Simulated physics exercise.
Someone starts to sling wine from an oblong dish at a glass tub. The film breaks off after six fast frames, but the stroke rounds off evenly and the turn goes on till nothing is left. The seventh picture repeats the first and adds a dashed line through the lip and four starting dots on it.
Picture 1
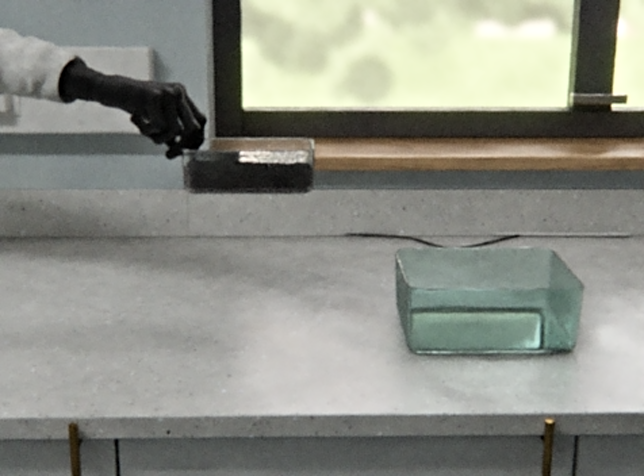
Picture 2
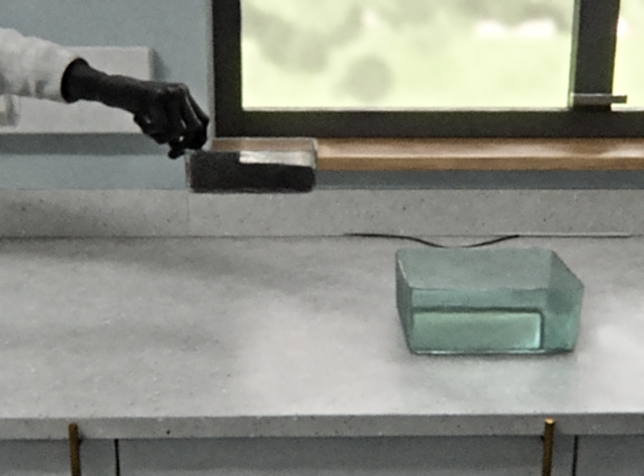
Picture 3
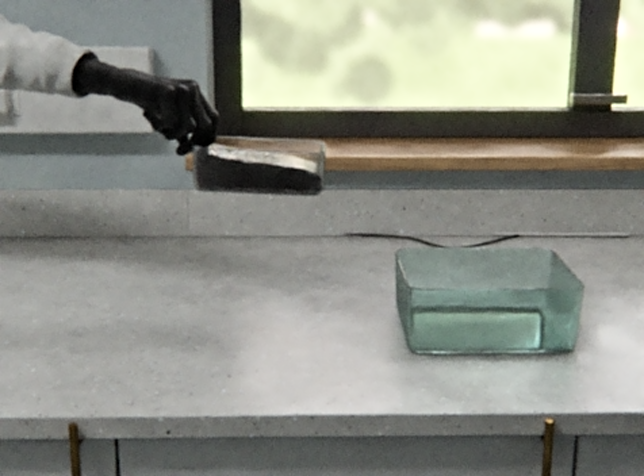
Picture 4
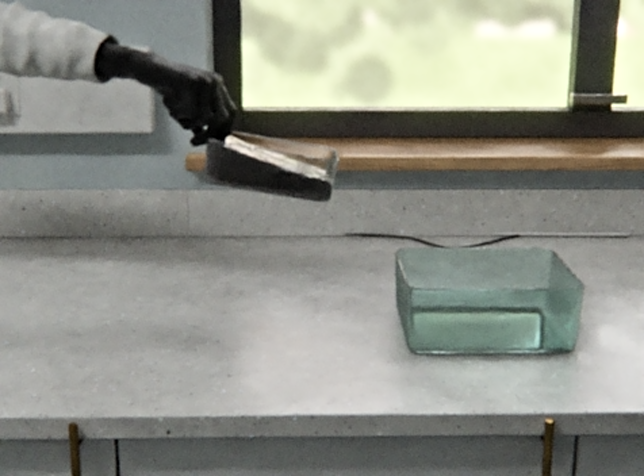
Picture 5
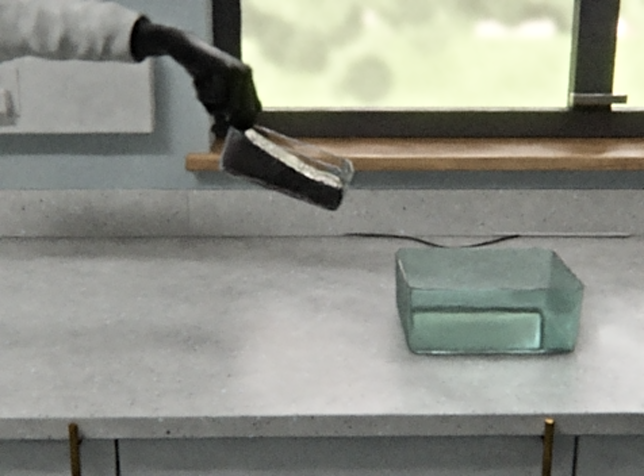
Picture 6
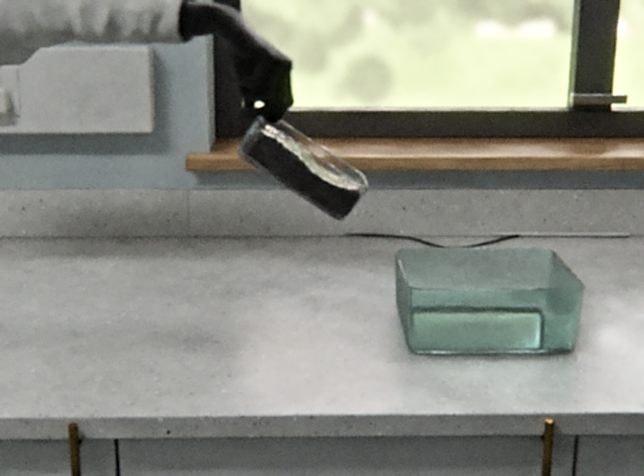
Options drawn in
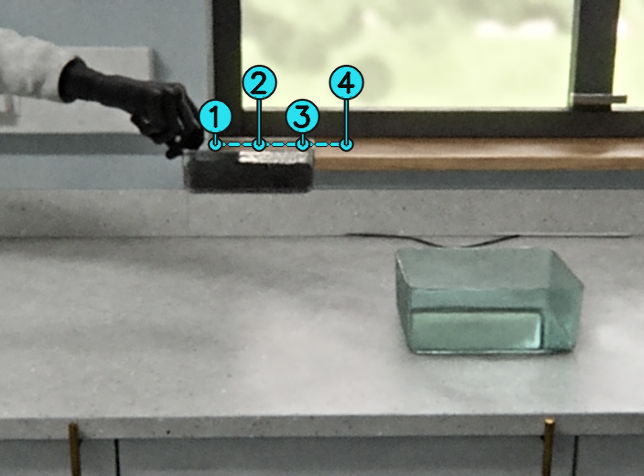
A black-gloved hand in a pale sleeve holds a small oblong dish of dark liquid at upper left, above a speckled grey counter seen from the front in a steady view. A pale green glass tub sits at right, below a dark-framed window with a wooden sill. The hand moves rightward, slowly at first, tilting the dish steeply so its right end dips while the tub stays still.
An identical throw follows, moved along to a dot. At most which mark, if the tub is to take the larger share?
Go for 2.
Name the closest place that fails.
1.
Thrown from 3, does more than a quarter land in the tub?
Yes.
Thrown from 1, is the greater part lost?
Yes, it does.
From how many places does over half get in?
Three.
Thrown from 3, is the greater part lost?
No, not at all.
On the marked copy, 1 at (215, 144); 2 at (259, 144); 3 at (302, 144); 4 at (346, 144).
Choosing 1, about 12 % lands in the tub, 81 % falls short and 7 % goes beside or beyond.
Choosing 2, about 72 % lands in the tub, 20 % falls short and 7 % goes beside or beyond.
Choosing 3, about 74 % lands in the tub, 9 % falls short and 17 % goes beside or beyond.
Choosing 4, about 92 % lands in the tub, 4 % falls short and 4 % goes beside or beyond.
